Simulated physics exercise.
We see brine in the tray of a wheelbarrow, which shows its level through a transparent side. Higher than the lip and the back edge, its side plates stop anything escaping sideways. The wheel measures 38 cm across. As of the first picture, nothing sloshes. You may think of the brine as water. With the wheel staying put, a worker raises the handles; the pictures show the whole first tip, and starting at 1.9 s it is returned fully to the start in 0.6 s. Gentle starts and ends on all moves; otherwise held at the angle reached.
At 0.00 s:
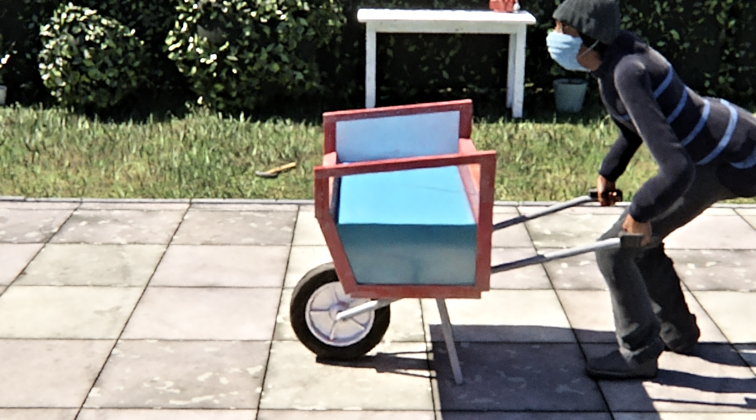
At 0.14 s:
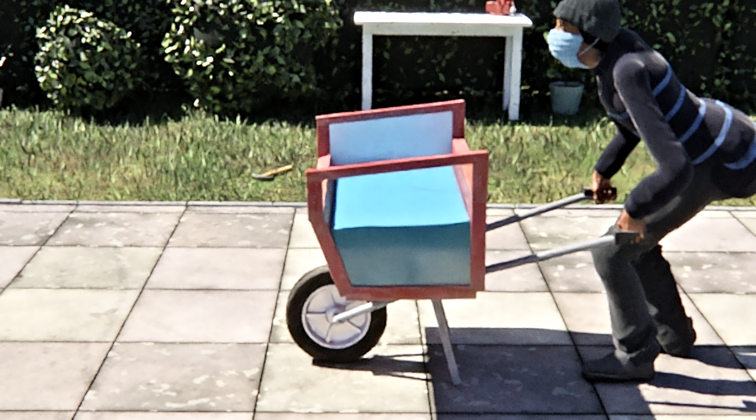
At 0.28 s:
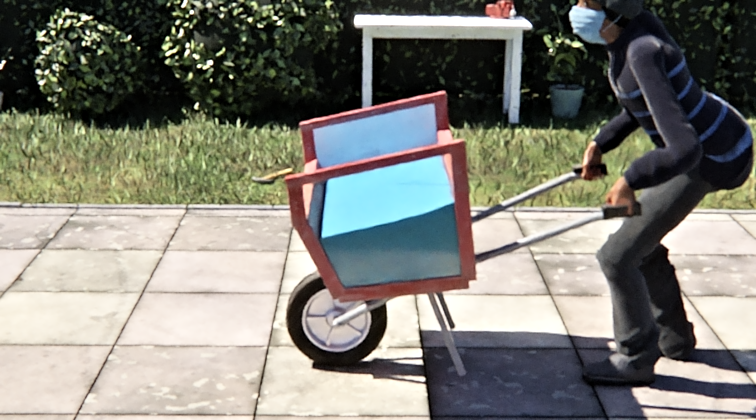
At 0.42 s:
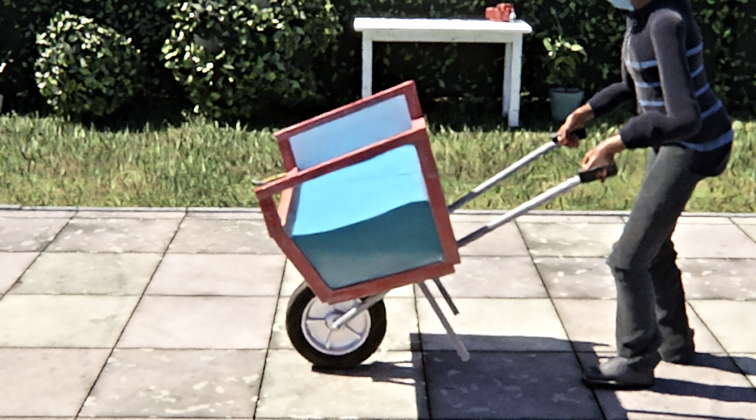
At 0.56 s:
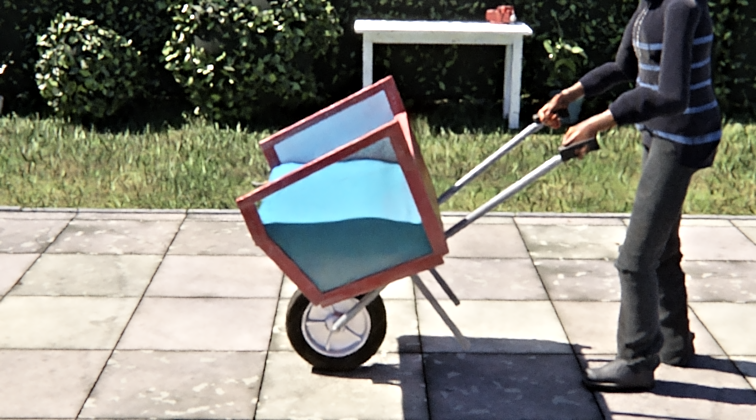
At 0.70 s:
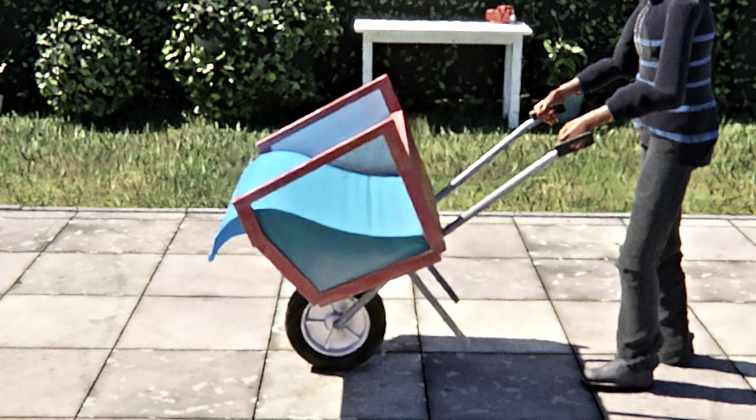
On a sunlit paved area beside grass and hedges, a masked worker in a striped sweater bends over the handles of a wheelbarrow holding blue liquid. The worker straightens and raises the handles, tilting the clear-sided tray down to the left, and the liquid surges forward, pouring over the front lip.
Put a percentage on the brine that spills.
Some 46 per cent goes overboard.
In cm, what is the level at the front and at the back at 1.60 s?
Front 18 cm, back 6 cm.
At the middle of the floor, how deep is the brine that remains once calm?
I'd put it at some 12 cm.
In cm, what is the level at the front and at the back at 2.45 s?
Reading: About 12 cm in front, about 18 cm behind.
After 1.60 s the barrow is at 23° forwards, the surface stands 7 cm at the back and 19 cm at the front; 35 per cent has gone, over the front.
After 2.45 s the surface stands 18 cm at the back and 13 cm at the front; 40 per cent has gone, over the front.
After 3.30 s the surface stands 6 cm at the back and 16 cm at the front; 45 per cent has gone, over the front.
After 5.39 s 46 per cent has gone, over the front, 35 of 76 litres.
